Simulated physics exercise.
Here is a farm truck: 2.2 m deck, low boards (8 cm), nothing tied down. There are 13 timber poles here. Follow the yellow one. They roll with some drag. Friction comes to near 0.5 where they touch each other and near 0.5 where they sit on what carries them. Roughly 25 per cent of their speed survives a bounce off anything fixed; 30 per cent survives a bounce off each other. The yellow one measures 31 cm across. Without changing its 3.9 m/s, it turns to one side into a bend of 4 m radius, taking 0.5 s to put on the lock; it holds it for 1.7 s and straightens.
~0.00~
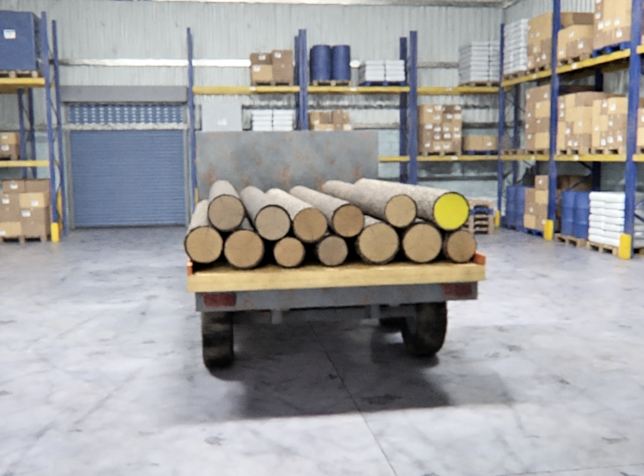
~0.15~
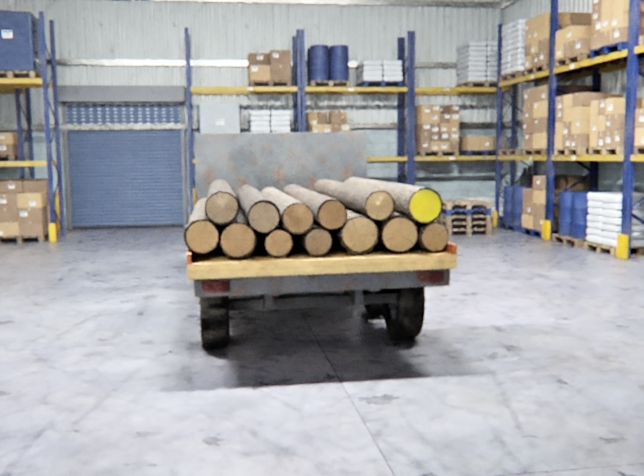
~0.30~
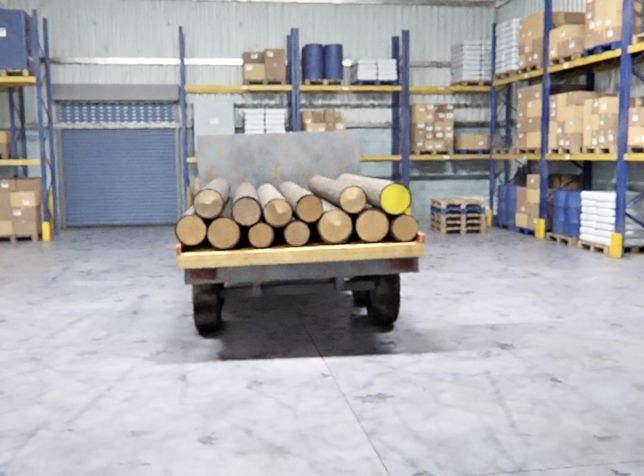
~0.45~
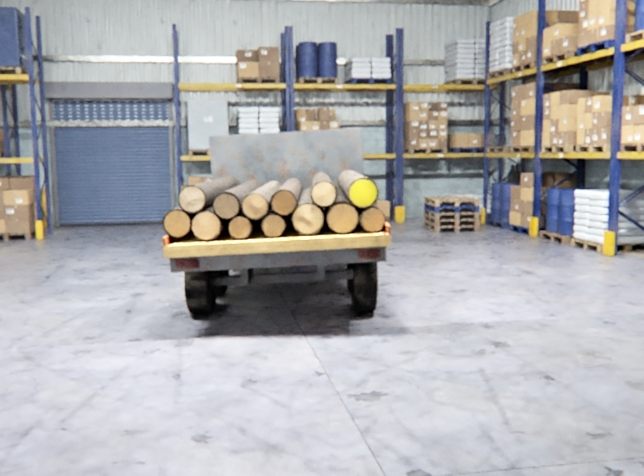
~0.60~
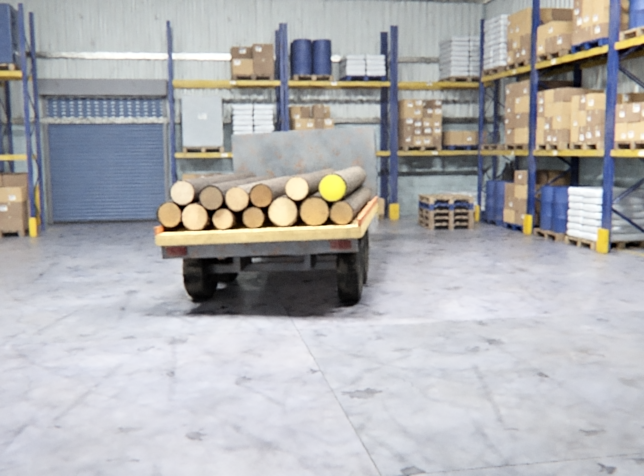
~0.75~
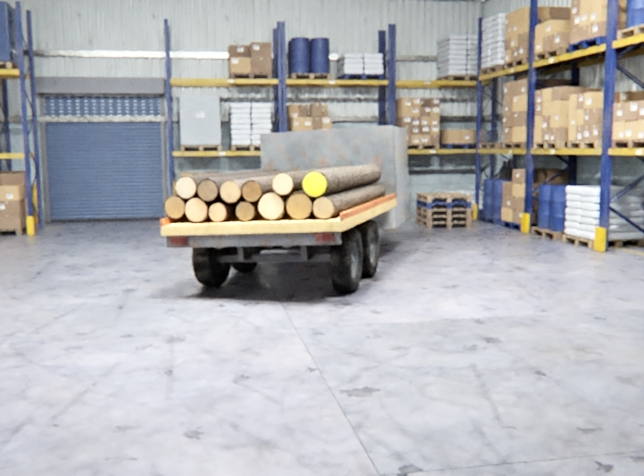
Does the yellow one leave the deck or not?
Yellow: Stays on.
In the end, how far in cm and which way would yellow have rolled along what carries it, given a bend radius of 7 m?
It would end about 5 cm to the left of where it began.
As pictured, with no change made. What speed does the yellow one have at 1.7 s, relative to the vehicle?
Around 1.0 m/s.
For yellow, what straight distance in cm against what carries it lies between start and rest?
Estimate - yellow near 100.
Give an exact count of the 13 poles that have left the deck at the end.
Exactly 7 of the lot.
After 1.7 s, yellow is up on others, 100 cm from the right edge, rolling left; 5 off so far.
After 2.8 s, yellow is up on others, 100 cm from the left edge; 7 off so far.
At rest (4.1 s), yellow is up on others, 100 cm from the left edge; 7 off so far.
